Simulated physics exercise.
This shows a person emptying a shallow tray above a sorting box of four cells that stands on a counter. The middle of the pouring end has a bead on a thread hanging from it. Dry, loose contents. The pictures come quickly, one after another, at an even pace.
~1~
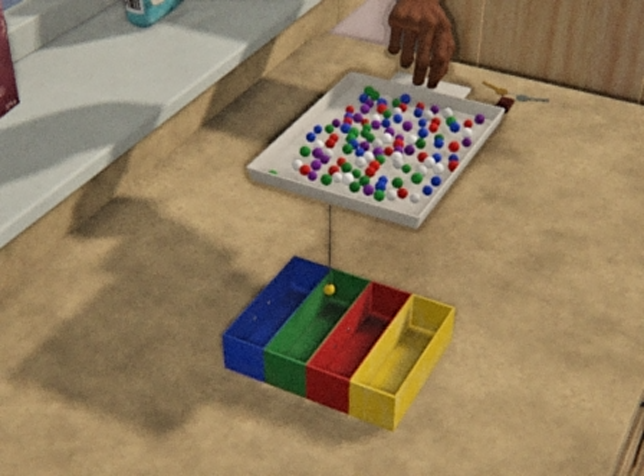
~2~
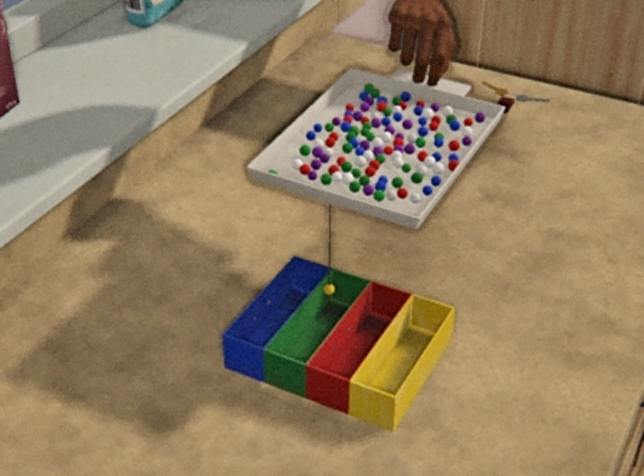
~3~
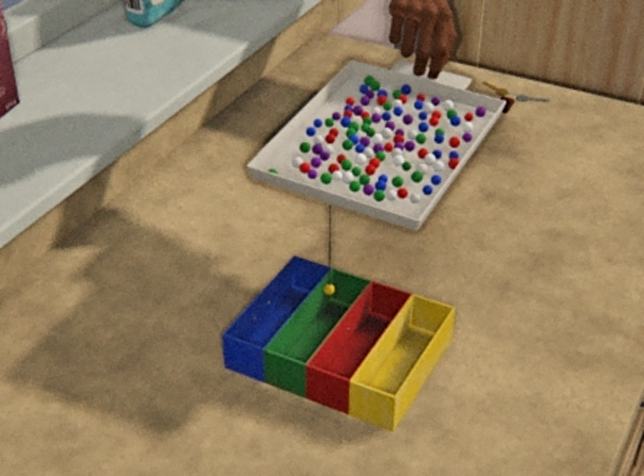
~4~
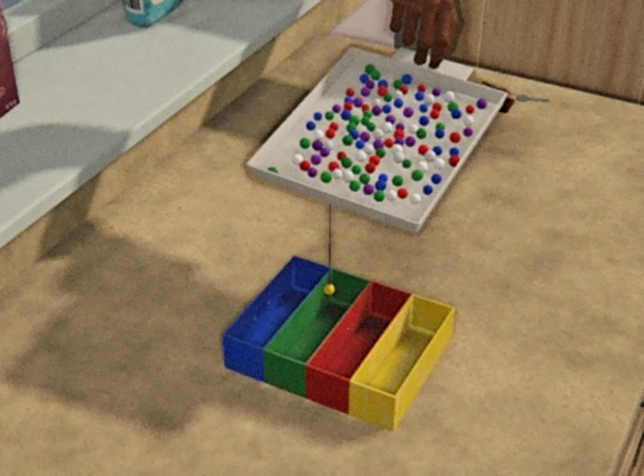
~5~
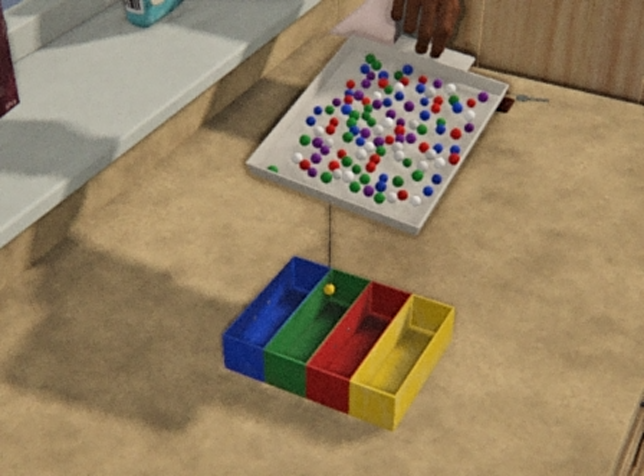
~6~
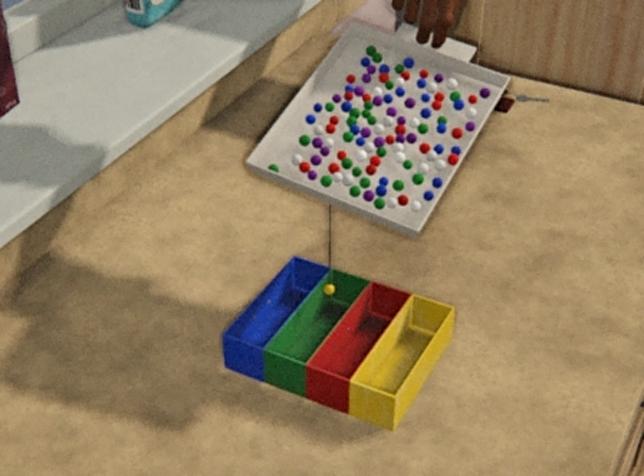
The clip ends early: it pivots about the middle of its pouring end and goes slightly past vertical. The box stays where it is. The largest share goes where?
To the yellow cell.
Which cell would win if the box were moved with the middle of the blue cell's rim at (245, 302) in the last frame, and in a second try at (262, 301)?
That yellow cell, then the cell in yellow.
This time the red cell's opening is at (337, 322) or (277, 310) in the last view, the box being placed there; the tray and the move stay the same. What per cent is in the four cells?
First some 50, then 0 per cent.
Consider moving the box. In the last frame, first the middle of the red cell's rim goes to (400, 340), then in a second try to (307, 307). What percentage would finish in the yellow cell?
The first try yields 10% and the second yields 20%.
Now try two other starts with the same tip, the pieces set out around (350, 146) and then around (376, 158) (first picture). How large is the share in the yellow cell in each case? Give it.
The first start yields 60 per cent, the second 60 per cent.
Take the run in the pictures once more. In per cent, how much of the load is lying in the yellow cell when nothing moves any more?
I'd put it at some 60 per cent.
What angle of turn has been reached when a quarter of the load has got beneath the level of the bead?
80° or so.
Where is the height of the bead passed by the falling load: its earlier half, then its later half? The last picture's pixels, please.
Around (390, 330) at first; around (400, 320) after that.
Just after the last frame, tray tipped steeply; the larger part on the tray; just a few in the yellow cell; just a few in the red cell; about a tenth falling or outside the box.
A moment on, tray tipped right over; about a tenth on the tray; roughly half in the yellow cell; roughly a quarter in the red cell; just a few in the green cell; roughly a quarter falling or outside the box.
Further on, tray tipped past a quarter turn; roughly two thirds in the yellow cell; roughly a quarter in the red cell; just a few in the green cell; about a tenth falling or outside the box.
When it is over, tray tipped past a quarter turn; roughly two thirds in the yellow cell; roughly a quarter in the red cell; just a few in the green cell; not one in the blue cell; about a tenth outside the box.
